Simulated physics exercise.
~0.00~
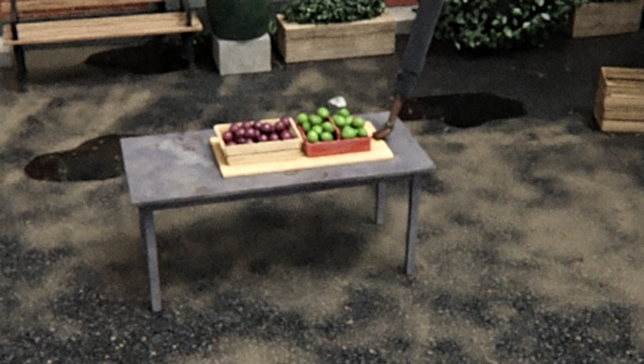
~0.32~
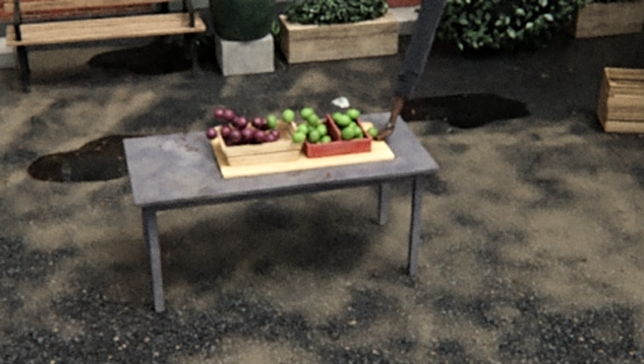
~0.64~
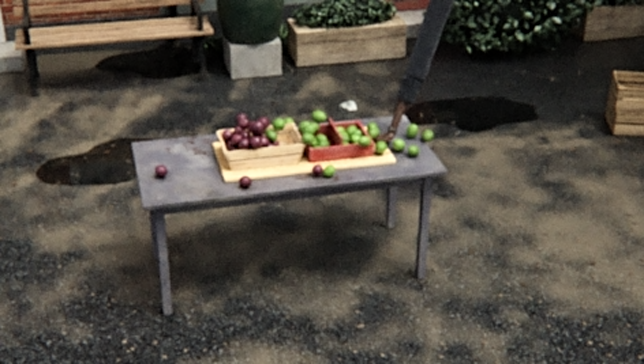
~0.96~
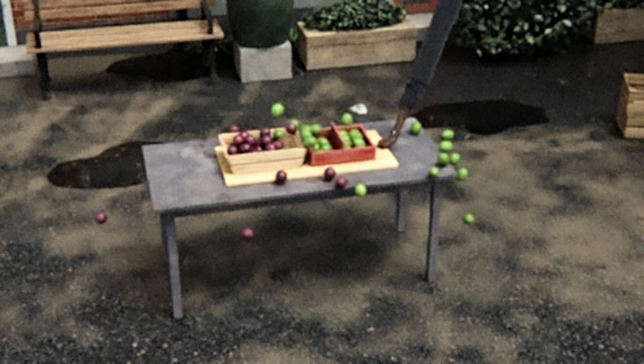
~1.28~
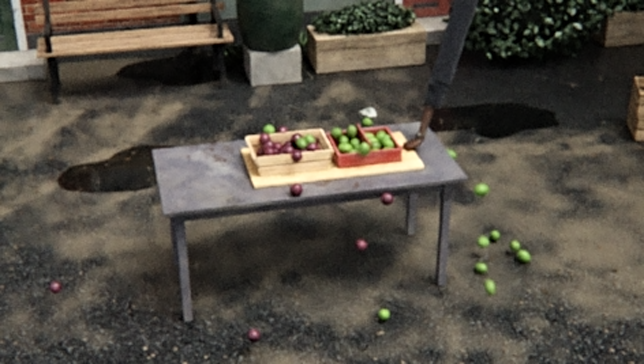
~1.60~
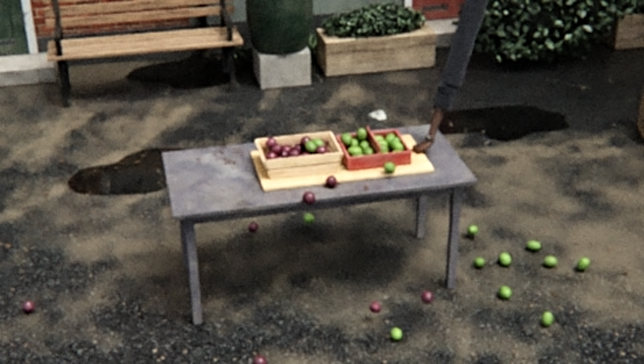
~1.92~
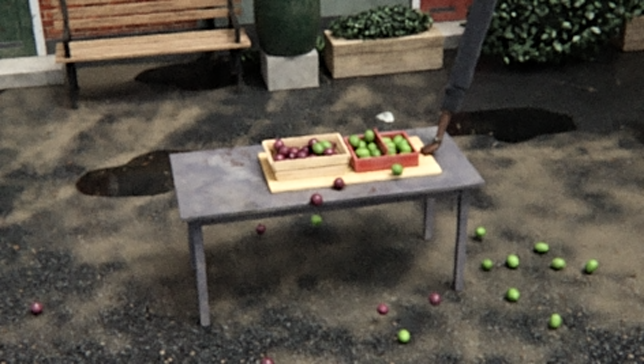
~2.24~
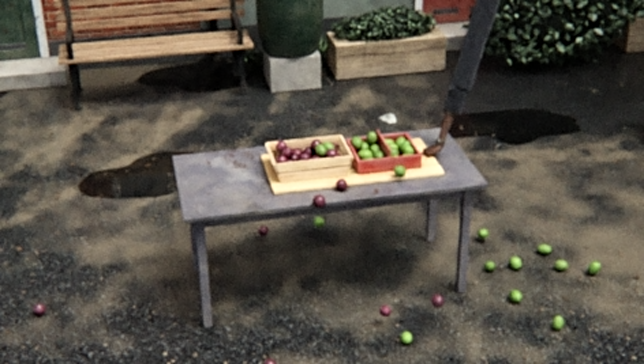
An arm reached down to a gray outdoor table and jerked a board holding a wooden box of red onions and a red box of green fruit, sending many tumbling off, until the boxes sat still with pieces scattered on the ground.
